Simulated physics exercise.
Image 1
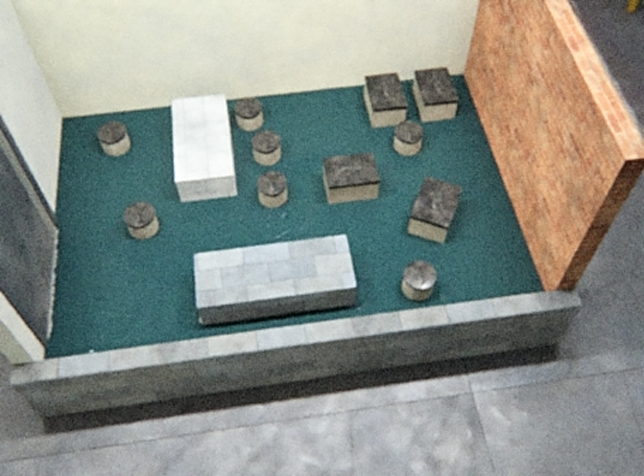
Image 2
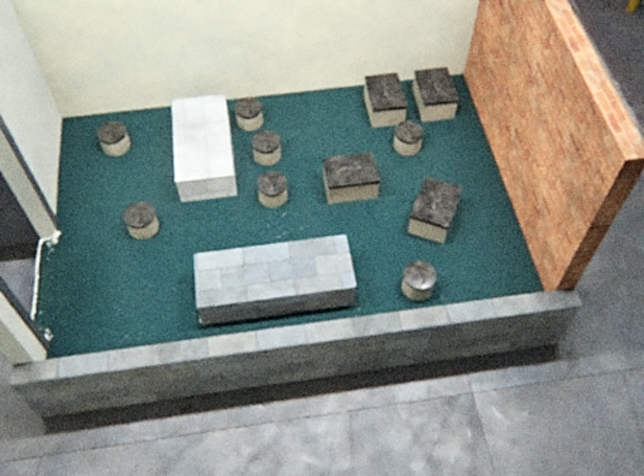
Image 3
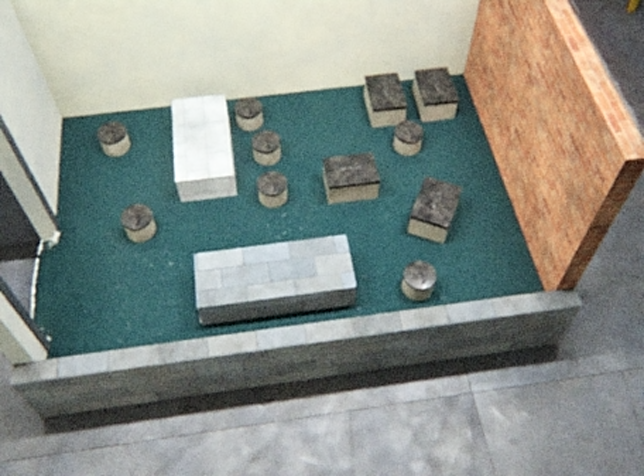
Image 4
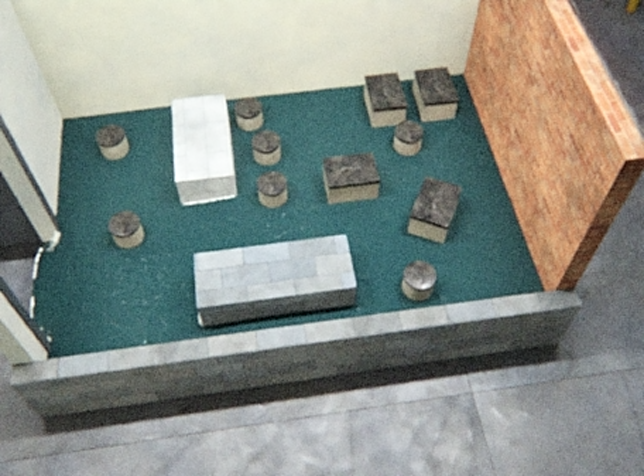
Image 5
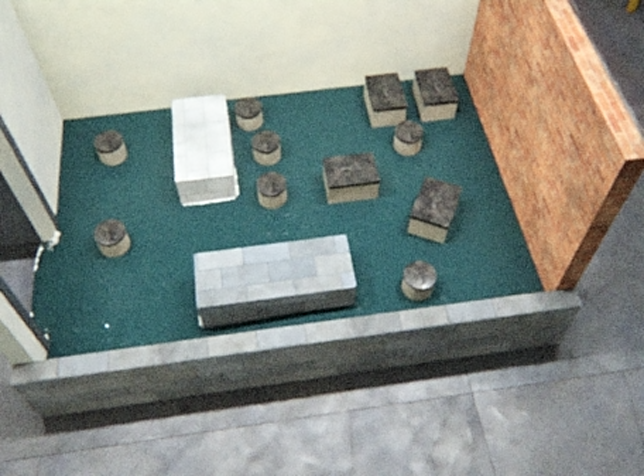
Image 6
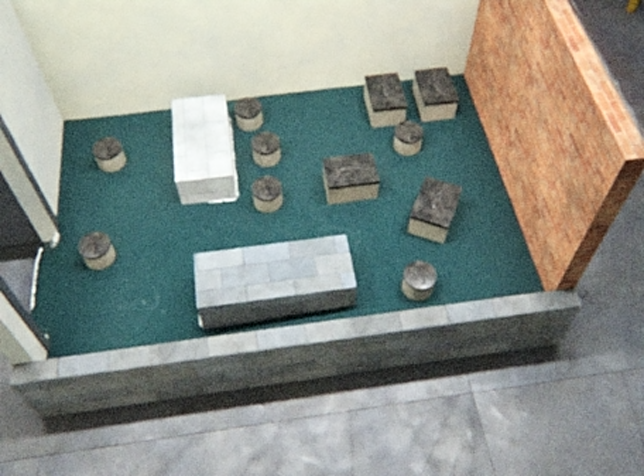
A sheet of dark green water fills a walled stockroom, seen from high above by a still camera, with cream walls behind and left, orange brick right and a low grey wall in front. Round pails and dark-topped boxes sit around a white block and a grey one. A gap opens at left, white flecks appear, and the lower-left pail drifts left and nearer, while two others shift slightly.
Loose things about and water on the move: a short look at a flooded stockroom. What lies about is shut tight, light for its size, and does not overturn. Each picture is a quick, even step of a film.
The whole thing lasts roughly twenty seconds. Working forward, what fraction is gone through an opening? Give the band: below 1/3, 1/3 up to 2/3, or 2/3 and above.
The amount is a third up to two thirds.
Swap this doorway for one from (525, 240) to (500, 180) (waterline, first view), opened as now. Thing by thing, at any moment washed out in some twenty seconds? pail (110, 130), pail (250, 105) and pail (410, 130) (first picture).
Ordered result: Retained / retained / exited.
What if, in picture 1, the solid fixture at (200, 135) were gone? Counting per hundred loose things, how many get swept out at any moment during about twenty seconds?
I'd put it at around 50 percent.
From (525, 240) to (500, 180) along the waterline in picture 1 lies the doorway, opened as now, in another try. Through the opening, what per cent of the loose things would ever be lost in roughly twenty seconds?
Roughly 70 per cent.
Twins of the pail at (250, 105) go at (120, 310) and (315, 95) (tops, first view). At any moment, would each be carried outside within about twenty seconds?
First one makes it out, second one does not escape.
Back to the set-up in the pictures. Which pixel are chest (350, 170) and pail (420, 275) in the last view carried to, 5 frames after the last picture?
Close to (317, 183), and close to (393, 286).
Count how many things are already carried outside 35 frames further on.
My count is 5.
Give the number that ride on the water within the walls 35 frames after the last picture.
Count: 6.
A moment on, 1 of 11 are out; 10 afloat.
Next, 3 of 11 are out; 8 afloat.
Later, 5 of 11 are out; 6 afloat.
In the end, 5 of 11 are out; 6 afloat.
